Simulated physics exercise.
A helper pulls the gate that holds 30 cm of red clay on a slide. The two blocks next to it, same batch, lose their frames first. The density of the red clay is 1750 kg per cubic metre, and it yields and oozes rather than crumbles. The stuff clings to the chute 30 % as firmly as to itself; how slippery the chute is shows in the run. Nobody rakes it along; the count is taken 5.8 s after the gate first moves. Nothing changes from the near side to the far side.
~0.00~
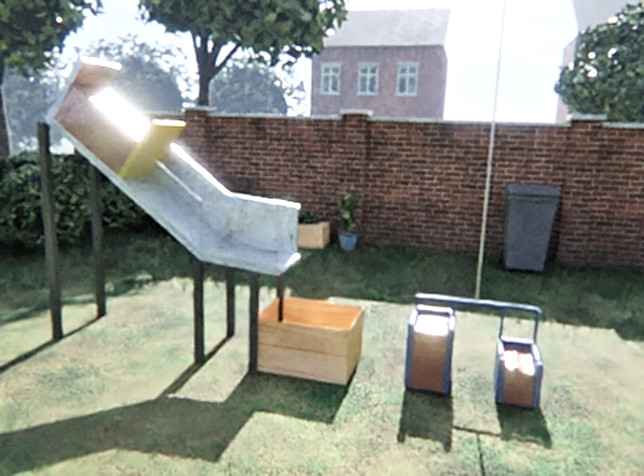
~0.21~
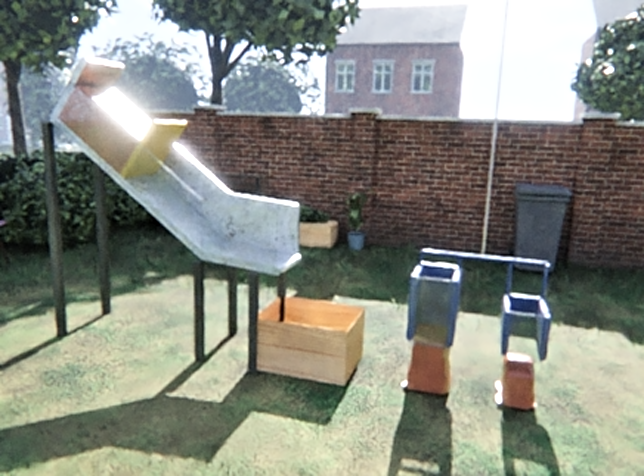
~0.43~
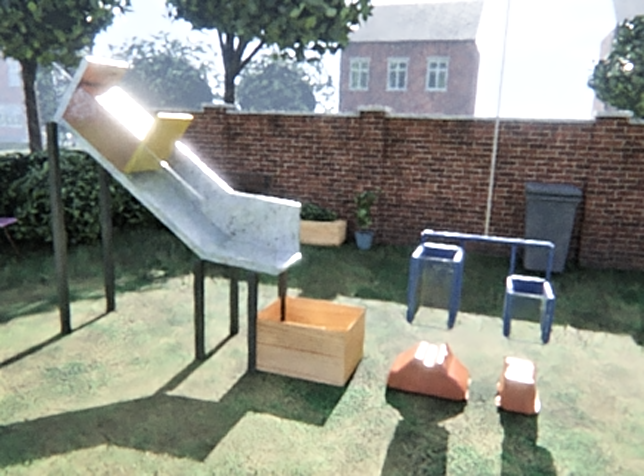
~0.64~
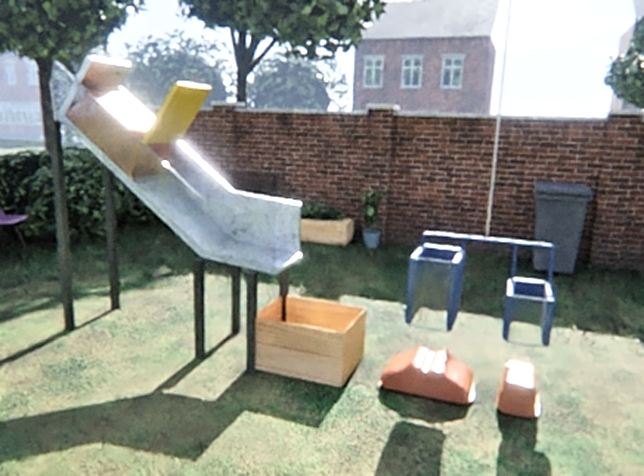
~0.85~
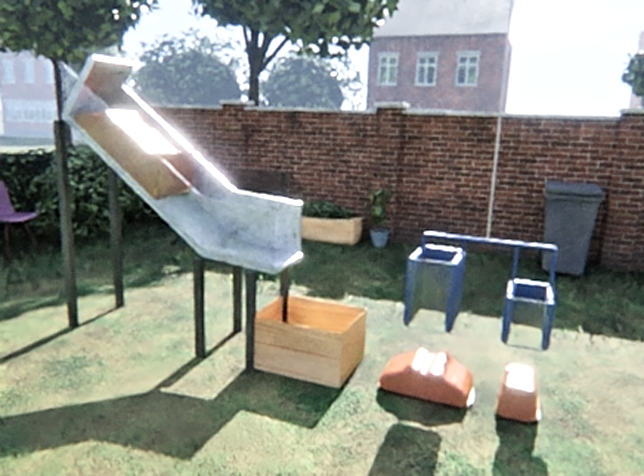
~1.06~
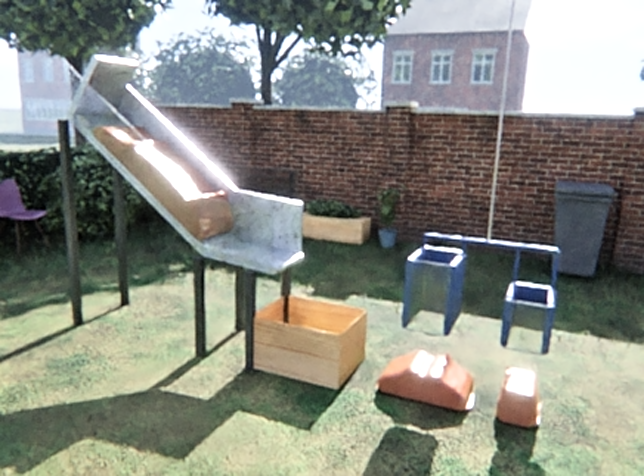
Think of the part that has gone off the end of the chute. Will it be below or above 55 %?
Expect above 55 %.
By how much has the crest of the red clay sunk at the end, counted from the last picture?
Some 70.0 cm.
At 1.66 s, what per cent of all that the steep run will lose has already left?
Some 90 per cent.
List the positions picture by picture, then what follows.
Leading edge of the red clay at (136, 144); blocks stand 38 cm, 22 cm (left to right), in the first frame.
Leading edge of the red clay at (137, 143); blocks stand 34 cm, 21 cm (left to right), in the second frame.
Leading edge of the red clay at (139, 142); blocks stand 22 cm, 20 cm (left to right), in the third frame.
Leading edge of the red clay at (143, 136); blocks stand 19 cm, 20 cm (left to right), in the fourth frame.
Leading edge of the red clay at (160, 159); blocks stand 19 cm, 20 cm (left to right), in the fifth frame.
Leading edge of the red clay at (202, 237); blocks stand 19 cm, 20 cm (left to right), in the sixth frame.
After 1.66 s, 13 % is on the steep run, 72 % on the flatter one and 15 % past the end.
After 2.36 s, none is on the steep run, 28 % on the flatter one and 72 % past the end.
After 3.06 s, none is on the steep run, 28 % on the flatter one and 72 % past the end.
After 3.76 s, none is on the steep run, 28 % on the flatter one and 72 % past the end.
After 6.18 s, at the end, none is on the steep run, 28 % on the flatter one and 72 % past the end.
